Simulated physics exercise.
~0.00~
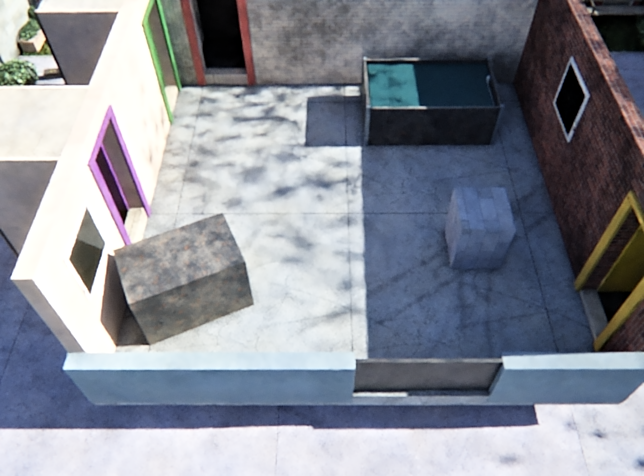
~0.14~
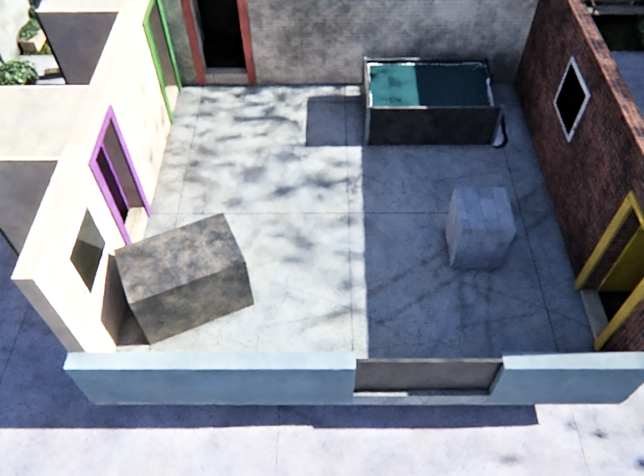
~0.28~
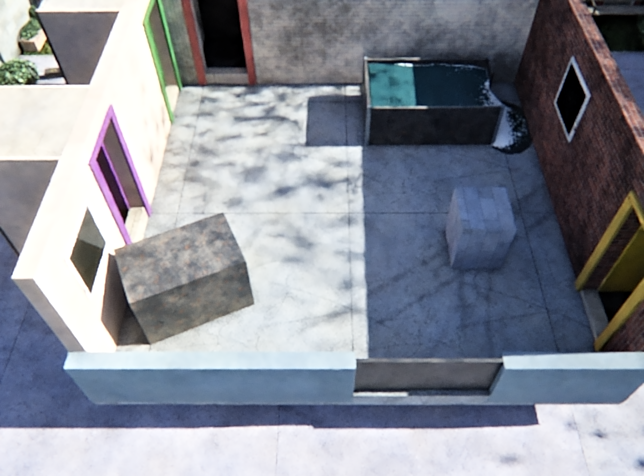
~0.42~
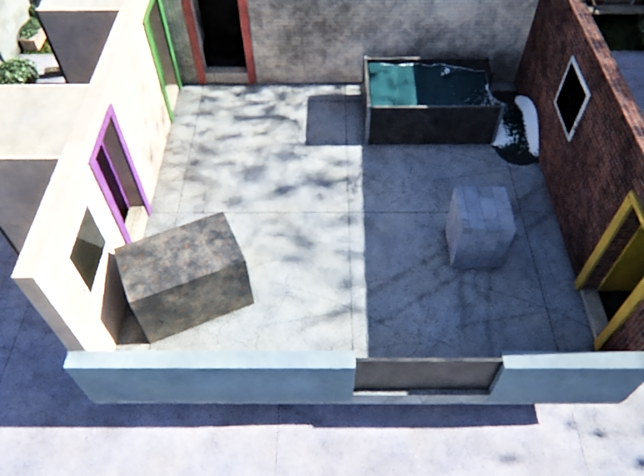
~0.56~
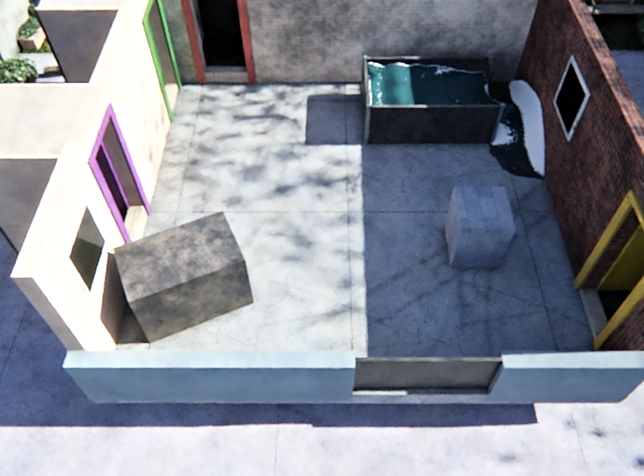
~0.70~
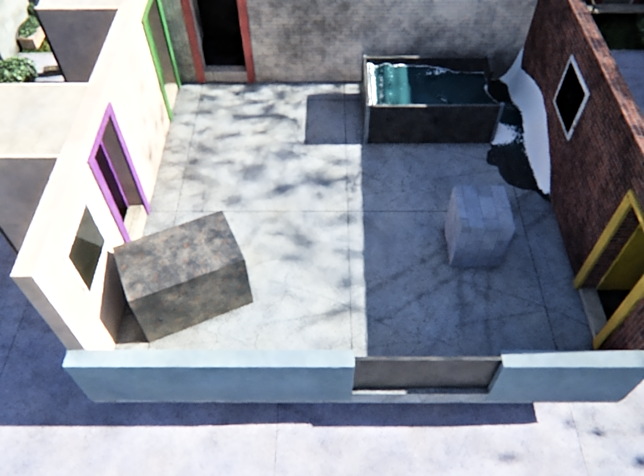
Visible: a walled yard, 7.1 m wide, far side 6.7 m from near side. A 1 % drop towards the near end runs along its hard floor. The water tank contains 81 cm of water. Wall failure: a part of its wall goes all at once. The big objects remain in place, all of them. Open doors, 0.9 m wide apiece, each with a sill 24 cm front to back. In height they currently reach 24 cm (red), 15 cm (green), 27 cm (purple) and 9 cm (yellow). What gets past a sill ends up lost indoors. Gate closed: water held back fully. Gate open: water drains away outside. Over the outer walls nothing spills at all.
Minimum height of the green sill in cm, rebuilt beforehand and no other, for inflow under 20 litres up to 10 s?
15 cm.
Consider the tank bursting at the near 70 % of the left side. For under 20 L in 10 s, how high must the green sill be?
Then something near 28 cm.
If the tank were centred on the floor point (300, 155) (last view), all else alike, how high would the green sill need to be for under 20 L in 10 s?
Minimum: Approx. 8.0 cm.
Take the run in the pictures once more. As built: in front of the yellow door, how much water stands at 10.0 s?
Some 8.0 centimetres.
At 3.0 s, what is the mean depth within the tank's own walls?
Around 31 centimetres.
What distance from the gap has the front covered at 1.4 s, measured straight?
Close to 4.4 metres, I'd say.
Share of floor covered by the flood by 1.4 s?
Some 15 per cent of it.
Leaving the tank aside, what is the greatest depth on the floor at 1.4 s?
61 cm.
After 1.4 s water covers 15 % of the floor, deepest (61 cm) near (525, 127); it has not reached the green door.
After 3.0 s water covers 40 % of the floor, deepest (34 cm) near (512, 86); it has not reached the green door.
After 10.0 s water covers 90 % of the floor, deepest (14 cm) near (108, 377); 5 cm at the green door, 20 litres in over its 15 cm sill.
At the green door as built, the water arrived by 3.1 s and peaked near 23 cm at 3.4 s.
With a sill of 12.5 cm, 39 litres would have come in within the 10 s; with 17 cm, 10 litres. So under 20 litres takes about 15 cm.
